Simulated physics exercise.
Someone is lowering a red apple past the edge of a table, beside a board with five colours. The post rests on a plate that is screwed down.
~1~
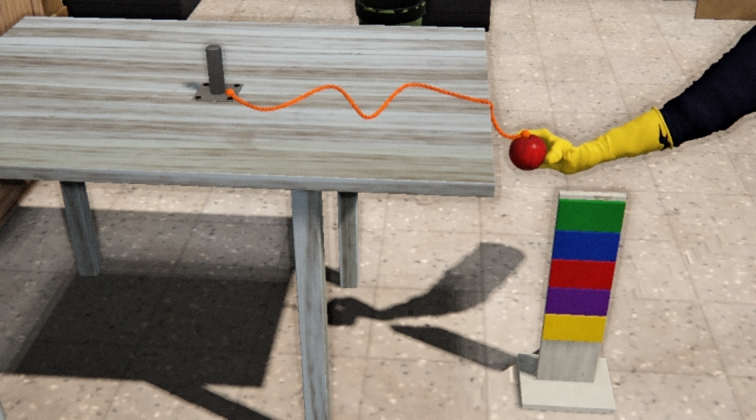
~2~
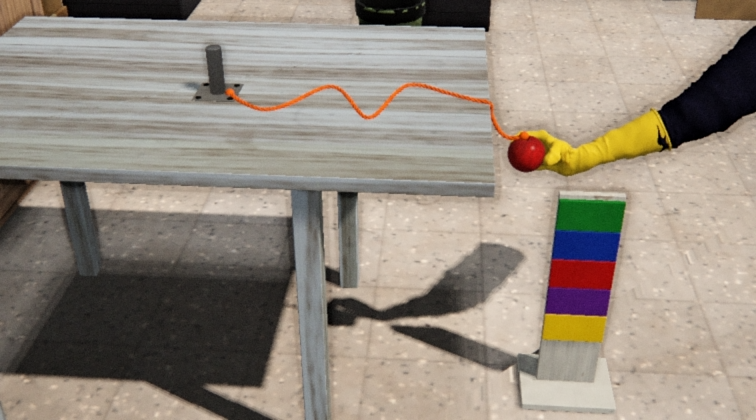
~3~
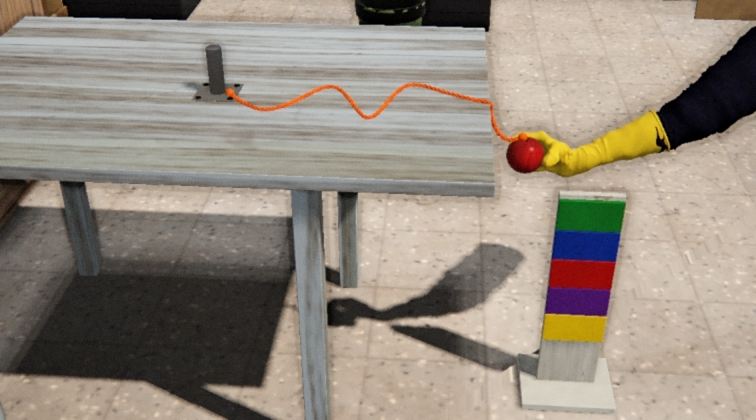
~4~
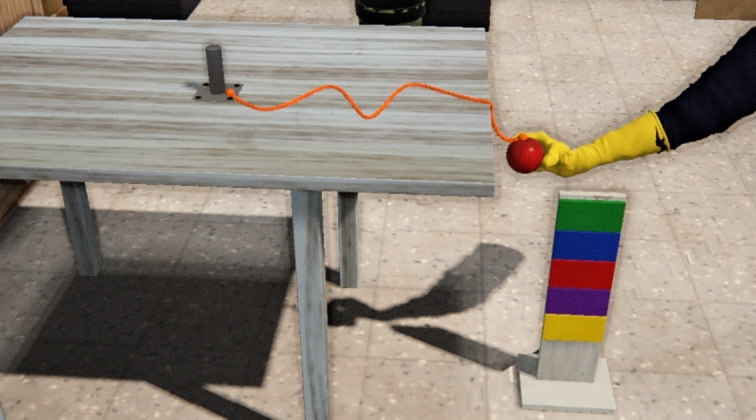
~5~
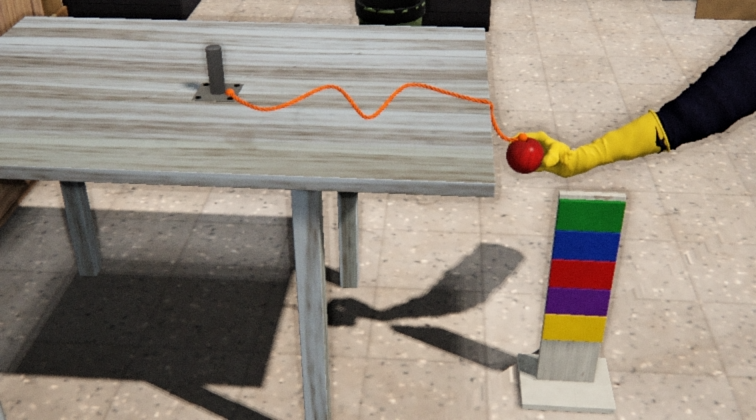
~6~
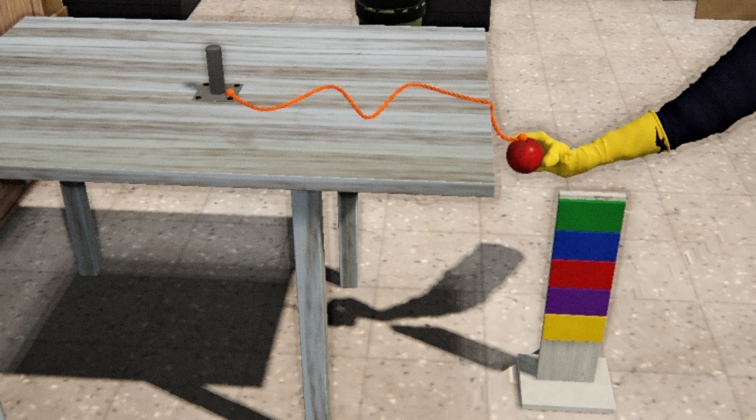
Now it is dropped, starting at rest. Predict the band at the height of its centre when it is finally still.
The purple band, level with its centre.
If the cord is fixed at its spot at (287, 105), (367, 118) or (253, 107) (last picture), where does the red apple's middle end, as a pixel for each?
Near (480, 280), then (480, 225), then (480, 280).
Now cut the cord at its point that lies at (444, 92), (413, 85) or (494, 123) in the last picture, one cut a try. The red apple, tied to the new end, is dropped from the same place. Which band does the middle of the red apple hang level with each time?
In order of the tries: Green; then no band; then red.
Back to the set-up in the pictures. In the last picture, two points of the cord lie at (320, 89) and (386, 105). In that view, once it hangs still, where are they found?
First: (358, 99). Second: (490, 110).
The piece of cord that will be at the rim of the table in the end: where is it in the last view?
It's the one at (386, 105).
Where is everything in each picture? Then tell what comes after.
Red apple (528, 152); green (591, 217); blue (586, 247); red (582, 275); purple (578, 303); yellow (574, 329), in the first picture.
Red apple (526, 154); cord through (250, 106) (316, 91) (358, 111) (397, 93) (463, 97), in the second picture.
Red apple (525, 155), in the third picture.
Red apple (525, 155); cord through (250, 106) (316, 91) (358, 111) (397, 93) (463, 97), in the fourth picture.
Red apple (525, 155), in the fifth picture.
Red apple (525, 155); cord through (250, 106) (316, 91) (358, 111) (397, 93) (463, 97), in the sixth picture.
A little later, apple near (489, 276); level with red.
Next, apple near (474, 292); level with purple.
When it is over, apple near (475, 294); level with purple. The cord holds its middle at purple.
